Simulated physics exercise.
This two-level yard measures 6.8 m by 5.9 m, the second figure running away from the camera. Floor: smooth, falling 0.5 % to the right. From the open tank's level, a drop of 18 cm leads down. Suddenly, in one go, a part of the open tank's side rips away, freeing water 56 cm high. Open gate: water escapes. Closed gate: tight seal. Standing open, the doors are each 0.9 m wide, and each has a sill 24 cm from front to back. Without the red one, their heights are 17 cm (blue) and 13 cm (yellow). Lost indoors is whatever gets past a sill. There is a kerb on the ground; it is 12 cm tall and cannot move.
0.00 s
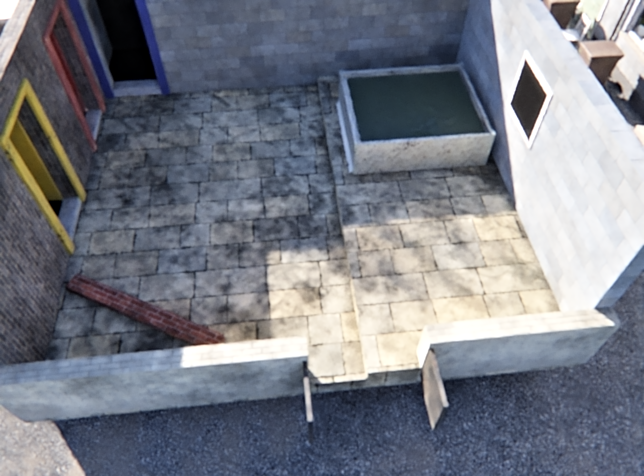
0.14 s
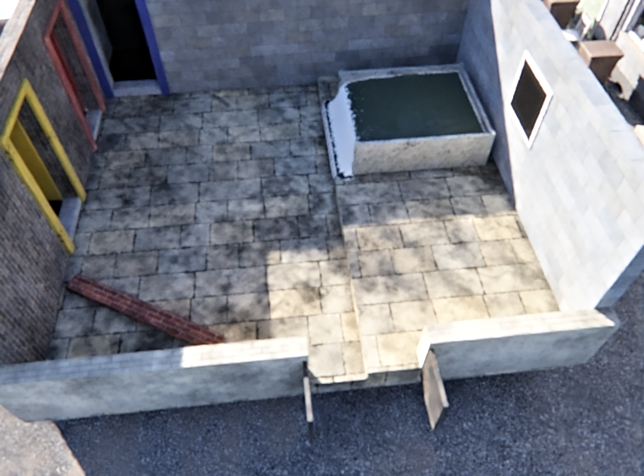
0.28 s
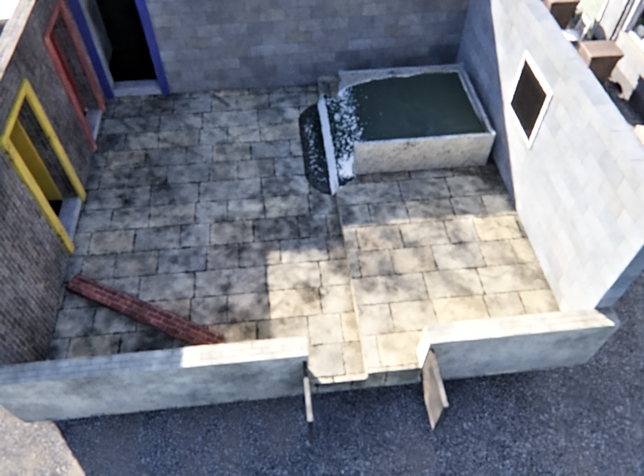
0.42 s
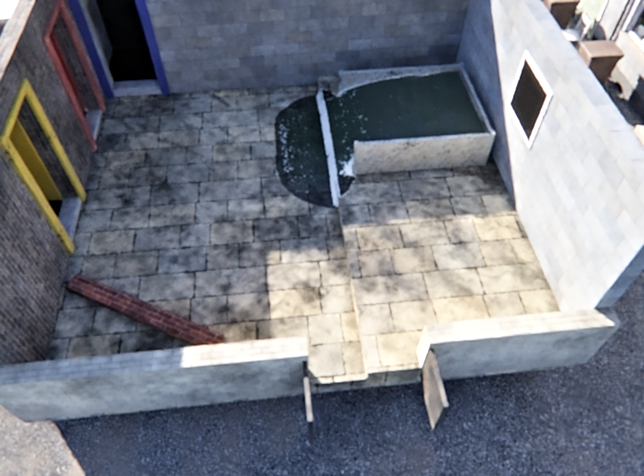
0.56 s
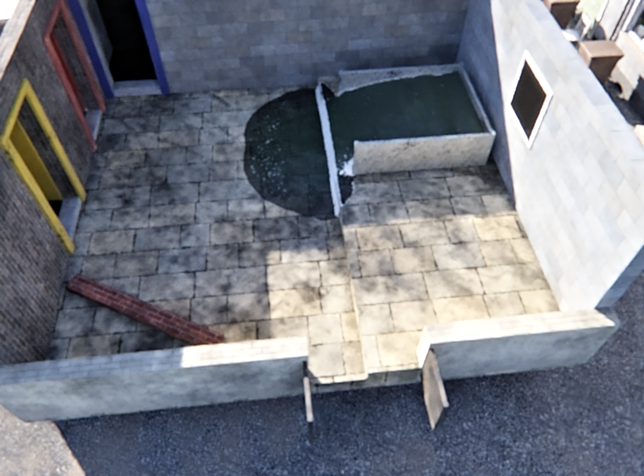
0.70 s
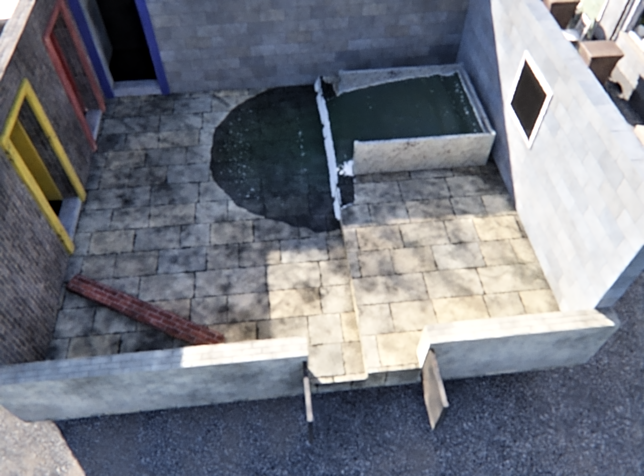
We see a walled paved yard with yellow, red and blue doorways as the left side of an open tank breaks away, and dark water pours out, spreading leftward across the paving in a widening rounded pool.
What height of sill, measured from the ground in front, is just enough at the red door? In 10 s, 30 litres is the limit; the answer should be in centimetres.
About 21 cm.
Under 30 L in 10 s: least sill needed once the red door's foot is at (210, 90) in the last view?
About 8.0 cm.
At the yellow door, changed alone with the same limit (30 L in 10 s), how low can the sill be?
Yellow door - some 14.0 centimetres.
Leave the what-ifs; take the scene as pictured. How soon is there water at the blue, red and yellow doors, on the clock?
So the front gets to blue at 1.6 seconds, red at 1.6 seconds, and yellow at 1.6 seconds.
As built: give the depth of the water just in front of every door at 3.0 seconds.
Lab note, cm: Blue 18; red 28; yellow 21.
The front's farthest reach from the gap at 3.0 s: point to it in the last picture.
The farthest wet point sits near (39, 392).
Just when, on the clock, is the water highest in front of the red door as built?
Peak time: About 3.0 s.
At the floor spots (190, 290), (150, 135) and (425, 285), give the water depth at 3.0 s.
In that order: 2, 5 and 0 cm.
After 1.4 s water covers 40 % of the floor, deepest (24 cm) near (345, 149); it has not reached the red door.
After 3.0 s water covers 55 % of the floor, deepest (30 cm) near (100, 126); 28 cm at the red door, 85 litres in over its 9 cm sill.
After 10.0 s water covers 65 % of the floor, deepest (10 cm) near (272, 370); 3 cm at the red door, 205 litres in over its 9 cm sill.
At the red door as built, the water arrived by 1.5 s and peaked near 28 cm at 3.0 s.
With a sill of 18.5 cm, 47 litres would have come in within the 10 s; with 25 cm, 10 litres. So under 30 litres takes about 21 cm.
